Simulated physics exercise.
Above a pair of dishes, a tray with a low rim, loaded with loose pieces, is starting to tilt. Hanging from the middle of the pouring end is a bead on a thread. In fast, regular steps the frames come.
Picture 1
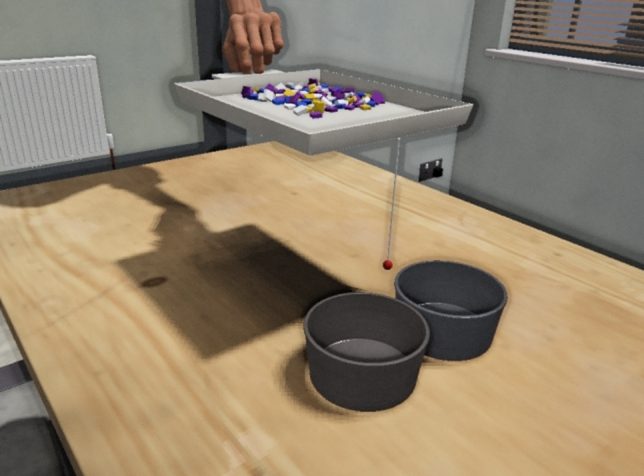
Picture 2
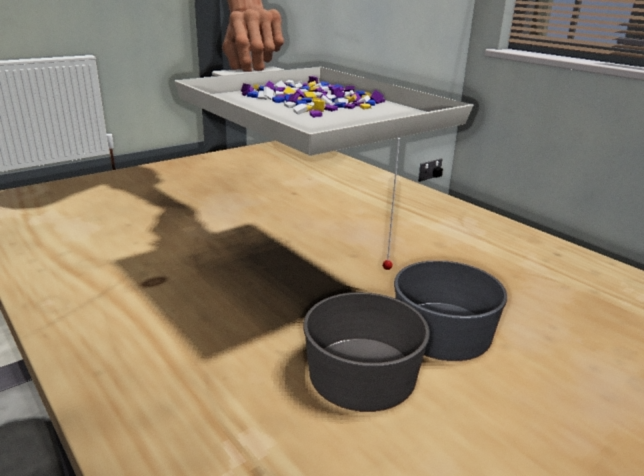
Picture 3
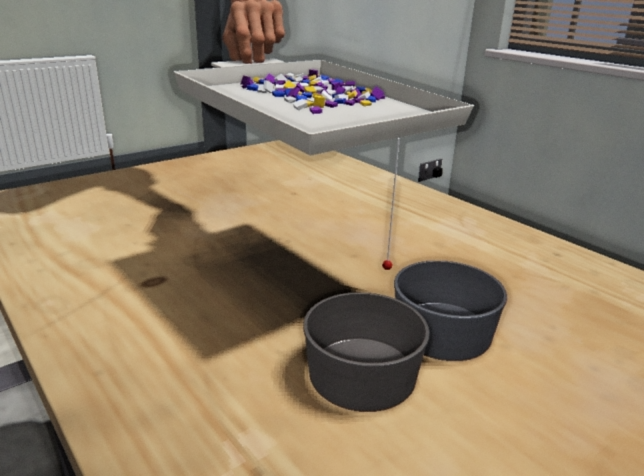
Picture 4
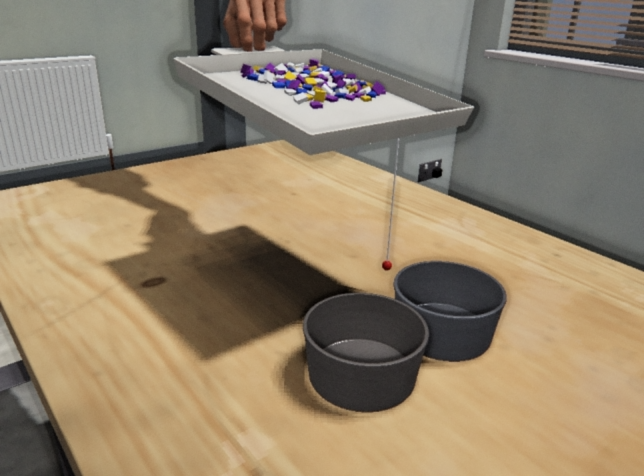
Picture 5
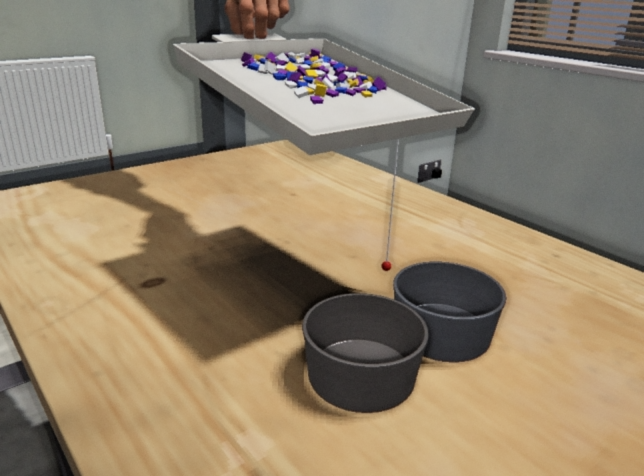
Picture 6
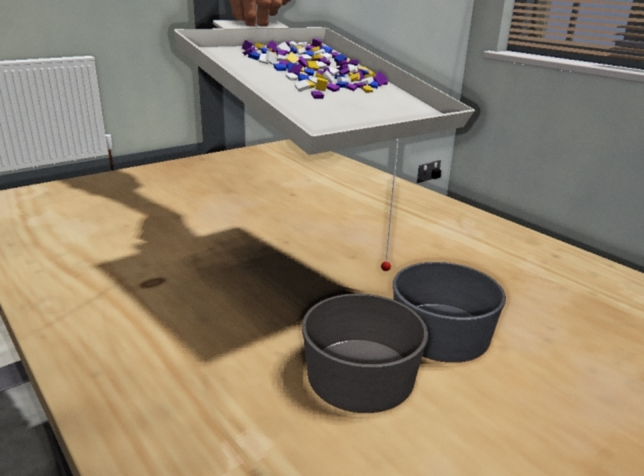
In a grey-walled room with a white radiator and a window blind, a fixed view looks down across a pale wooden table. Two dark round dishes sit close together, a red bead hangs on a thread beside them, and a hand holds a pale, low-rimmed tray of purple, white, yellow and blue pieces above. The tray starts level, then its hand-held far side rises slightly, tilting it gently towards the viewer.
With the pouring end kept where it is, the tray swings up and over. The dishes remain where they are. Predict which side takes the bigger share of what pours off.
The fuller one at the end is the dish on the right, no doubt.
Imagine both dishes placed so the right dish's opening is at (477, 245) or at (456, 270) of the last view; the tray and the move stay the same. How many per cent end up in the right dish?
You'd get 0 in a hundred first and 60 in a hundred after that.
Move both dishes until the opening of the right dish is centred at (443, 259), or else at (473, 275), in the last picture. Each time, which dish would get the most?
The dish to the right; the dish to the right.
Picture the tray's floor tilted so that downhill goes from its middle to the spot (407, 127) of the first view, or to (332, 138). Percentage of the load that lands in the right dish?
First case around 40 per cent, second case 0 per cent.
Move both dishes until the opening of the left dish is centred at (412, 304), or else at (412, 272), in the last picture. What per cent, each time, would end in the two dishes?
You'd get near 90 percent first and near 40 percent next.
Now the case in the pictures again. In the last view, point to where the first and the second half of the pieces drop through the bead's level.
First roughly (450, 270), then roughly (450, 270).
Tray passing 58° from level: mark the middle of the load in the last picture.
Load centre: Approx. (425, 115).
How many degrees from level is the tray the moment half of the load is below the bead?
Somewhere near 115 degrees, I'd say.
Soon after the last picture, tray tipped steeply; nearly all on the tray; a stray few in the air.
A little later, tray tipped right over; most on the tray; a stray few in the left dish; a small part in the right dish; a stray few outside both; a stray few in the air.
Later still, tray tipped past a quarter turn; a small part in the left dish; most in the right dish; a small part outside both; a stray few in the air.
At rest, tray tipped past a quarter turn; a small part in the left dish; most in the right dish; a small part outside both; a stray few in the air.
